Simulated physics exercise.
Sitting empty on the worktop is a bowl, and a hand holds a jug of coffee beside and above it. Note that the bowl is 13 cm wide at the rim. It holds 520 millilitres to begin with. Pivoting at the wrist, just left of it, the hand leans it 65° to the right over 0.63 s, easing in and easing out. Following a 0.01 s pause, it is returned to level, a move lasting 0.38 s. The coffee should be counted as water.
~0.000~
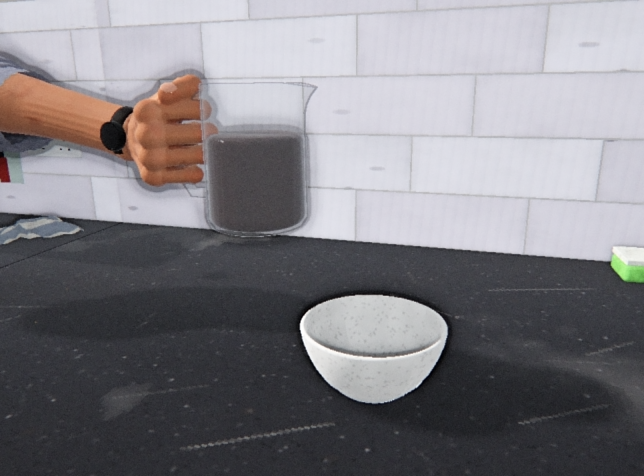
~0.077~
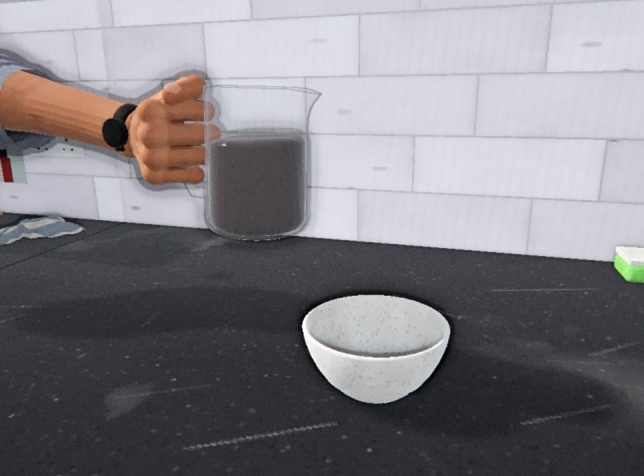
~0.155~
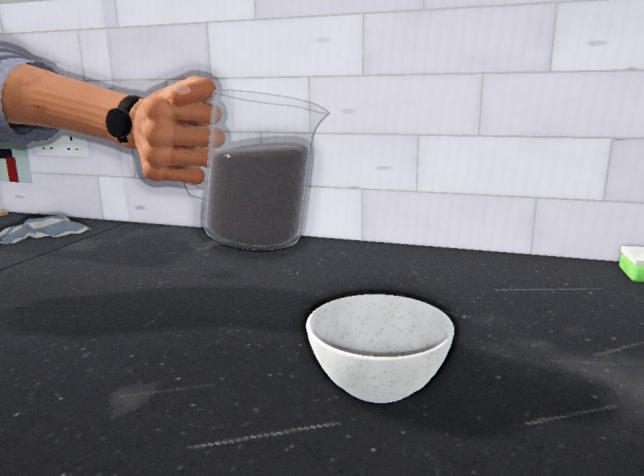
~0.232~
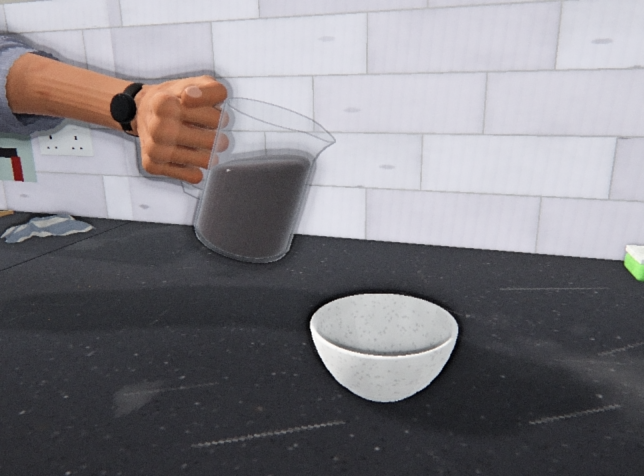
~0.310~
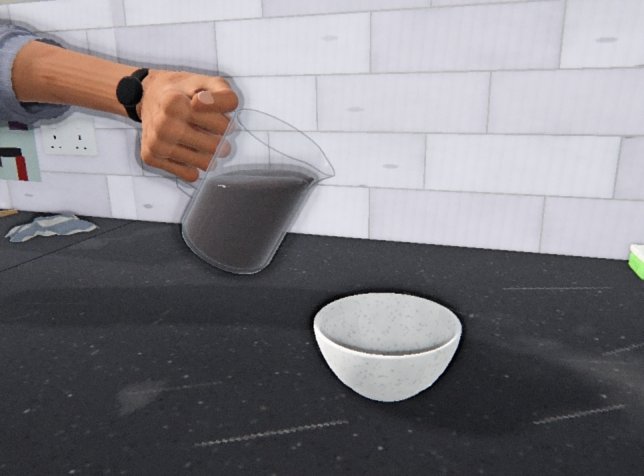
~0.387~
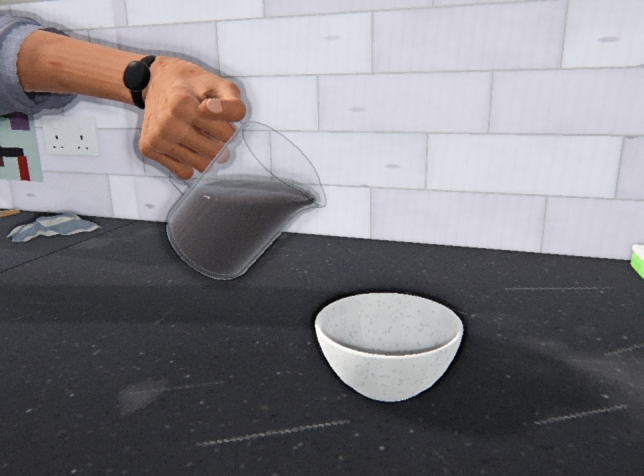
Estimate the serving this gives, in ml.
Roughly 35 ml.
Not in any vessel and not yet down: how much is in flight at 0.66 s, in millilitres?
About 25 ml.
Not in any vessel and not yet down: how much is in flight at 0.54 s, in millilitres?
About 15 ml.
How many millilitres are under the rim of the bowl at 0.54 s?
I'd put it around 0 ml.
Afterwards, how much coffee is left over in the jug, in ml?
About 470 ml.
By 0.54 s the tilt is 62° and the bowl has 0 ml, the jug 510 ml, and 0 ml is on the worktop.
By 0.66 s the tilt is 65° and the bowl has 10 ml, the jug 485 ml, and 0 ml is on the worktop.
By 0.78 s the tilt is 47° and the bowl has 30 ml, the jug 475 ml, and 5 ml is on the worktop.
By 0.91 s the tilt is 13° and the bowl has 25 ml, the jug 470 ml, and 5 ml is on the worktop.
At rest the bowl has 35 ml, the jug 470 ml, and 20 ml is on the worktop.
